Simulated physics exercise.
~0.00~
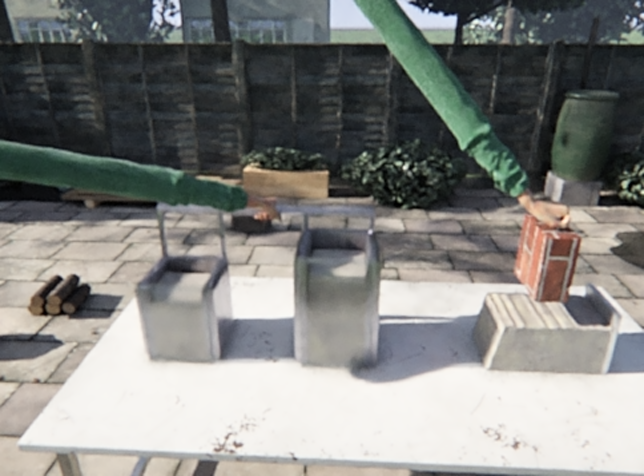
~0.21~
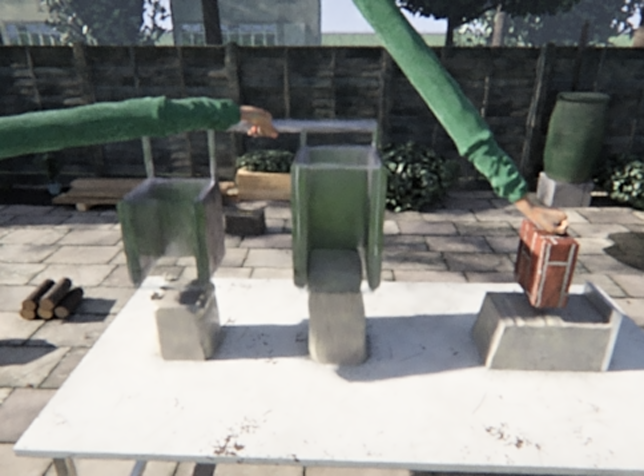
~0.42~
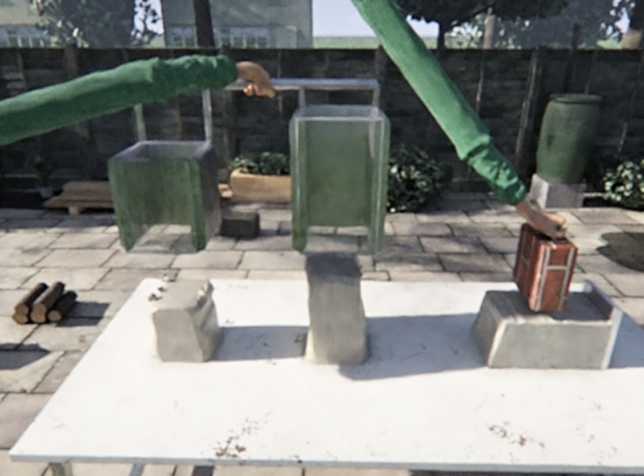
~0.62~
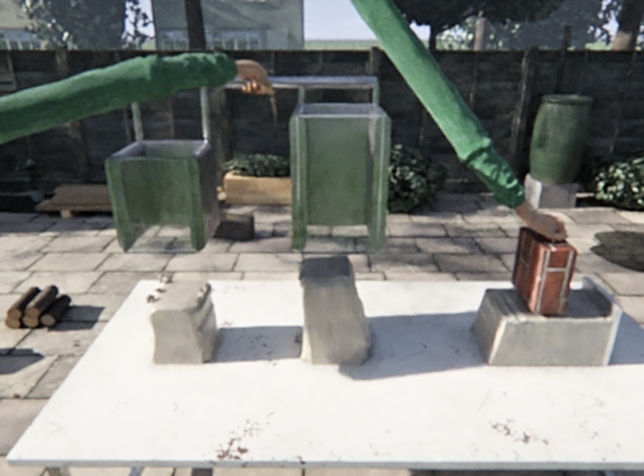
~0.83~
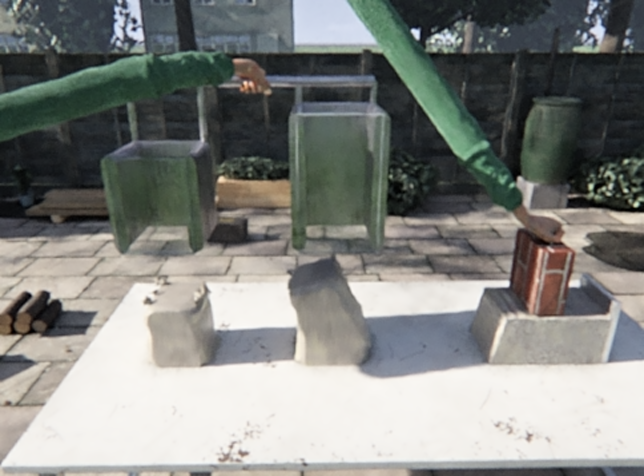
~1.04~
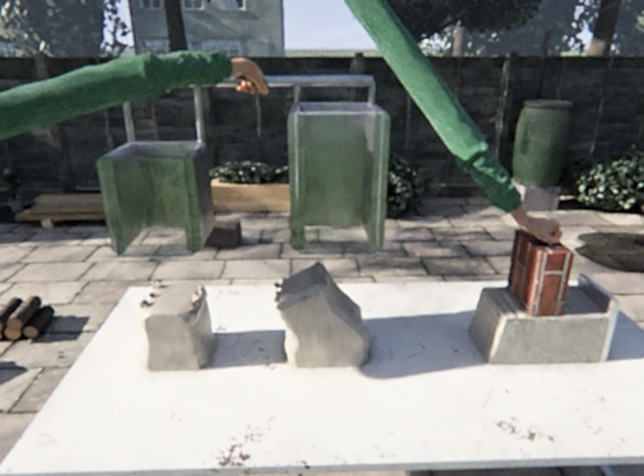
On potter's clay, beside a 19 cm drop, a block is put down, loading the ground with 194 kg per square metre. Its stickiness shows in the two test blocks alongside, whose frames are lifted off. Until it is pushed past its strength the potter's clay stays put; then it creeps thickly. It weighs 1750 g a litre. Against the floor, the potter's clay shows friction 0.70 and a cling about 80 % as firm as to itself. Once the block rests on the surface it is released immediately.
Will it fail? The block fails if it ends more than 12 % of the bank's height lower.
No.
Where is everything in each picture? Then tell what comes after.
Crest of the potter's clay at (582, 329); block heights 25 cm, 37 cm (left to right), in the first picture.
Crest of the potter's clay at (582, 327); block heights 25 cm, 37 cm (left to right), in the second picture.
Crest of the potter's clay at (582, 324); block heights 25 cm, 35 cm (left to right), in the third picture.
Crest of the potter's clay at (583, 321); block heights 25 cm, 34 cm (left to right), in the fourth picture.
Crest of the potter's clay at (582, 318); block heights 25 cm, 33 cm (left to right), in the fifth picture.
Crest of the potter's clay at (582, 317); block heights 25 cm, 30 cm (left to right), in the sixth picture.
After 1.20 s, the block is down by 0 % of the bank's height and stands upright.
After 1.39 s, the block is down by 0 % of the bank's height and stands upright.
After 1.58 s, the block is down by 0 % of the bank's height and stands upright.
After 1.77 s, the block is down by 0 % of the bank's height and stands upright.
After 1.82 s, the block is down by 0 % of the bank's height and stands upright.
